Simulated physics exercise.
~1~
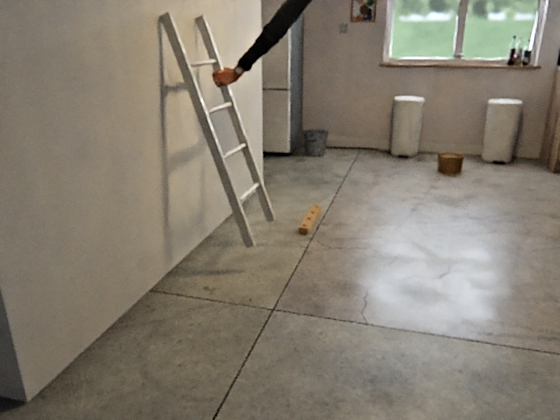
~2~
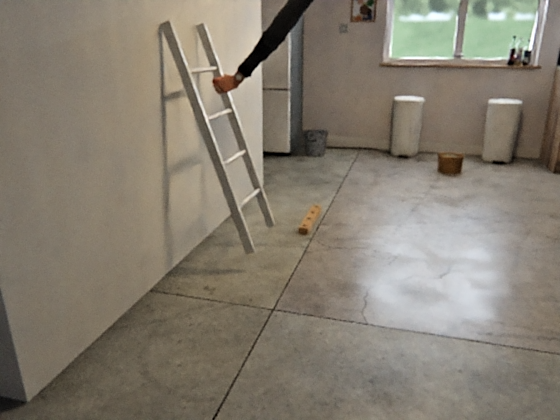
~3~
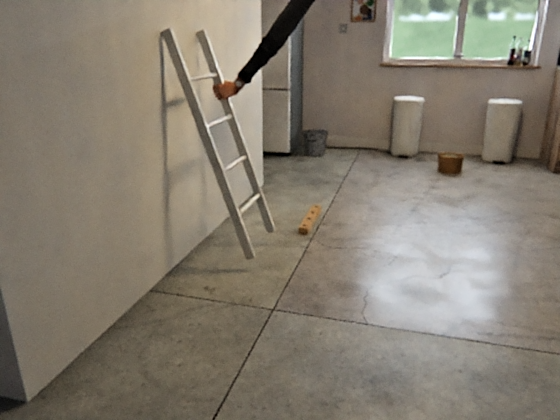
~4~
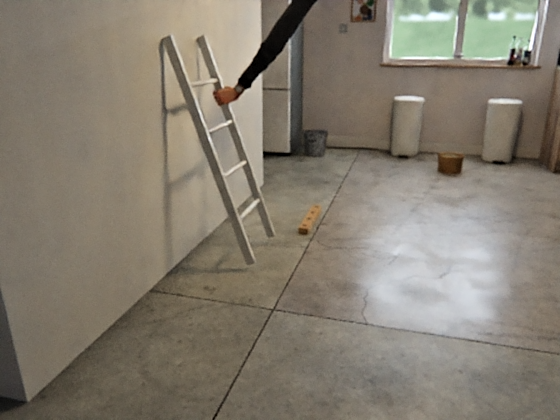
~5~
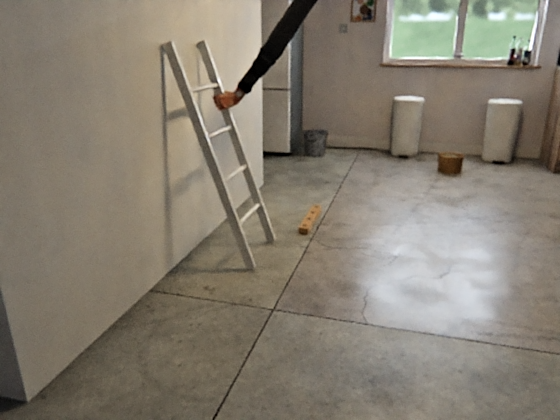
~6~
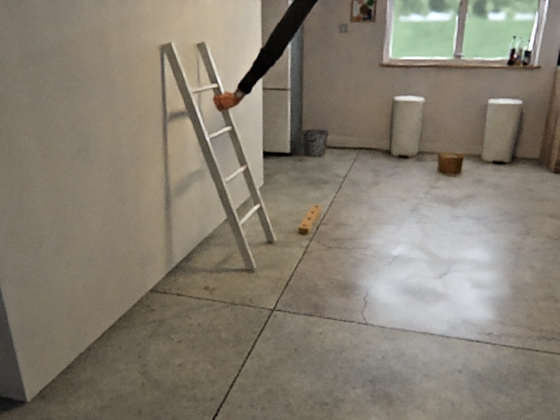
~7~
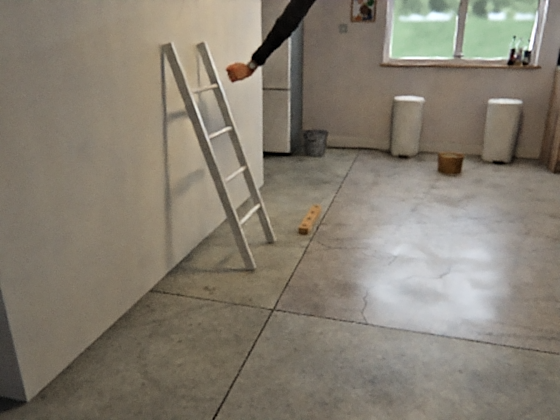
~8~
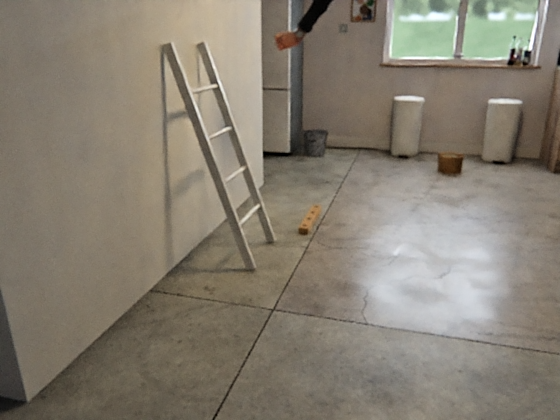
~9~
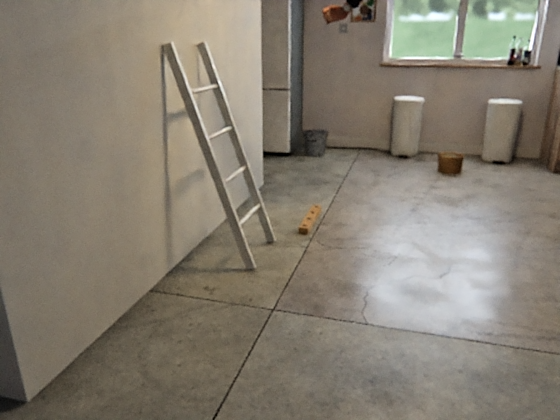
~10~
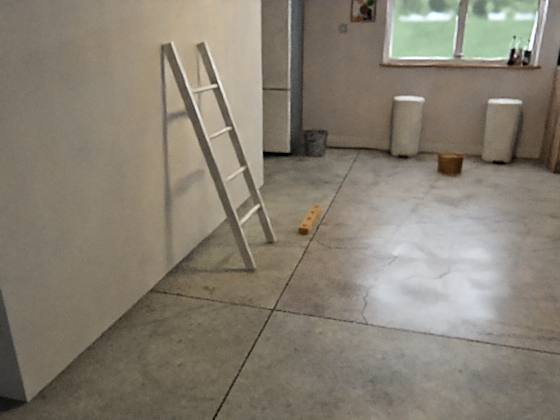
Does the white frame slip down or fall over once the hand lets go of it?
No, the white frame stays propped against the wall after the hand lets go and leaves.
At first, an arm in a dark sleeve reaches in from the top and holds a white, ladder-like frame against the pale wall on the left, with a short strip of wood lying on the concrete floor nearby. The hand lowers the frame a little, and its foot shifts slightly down the view before settling. For a moment the hand keeps its grip while the frame stays put. Then the fingers let go, and the arm draws back up and out of view. The white frame remains leaning against the wall, without moving.
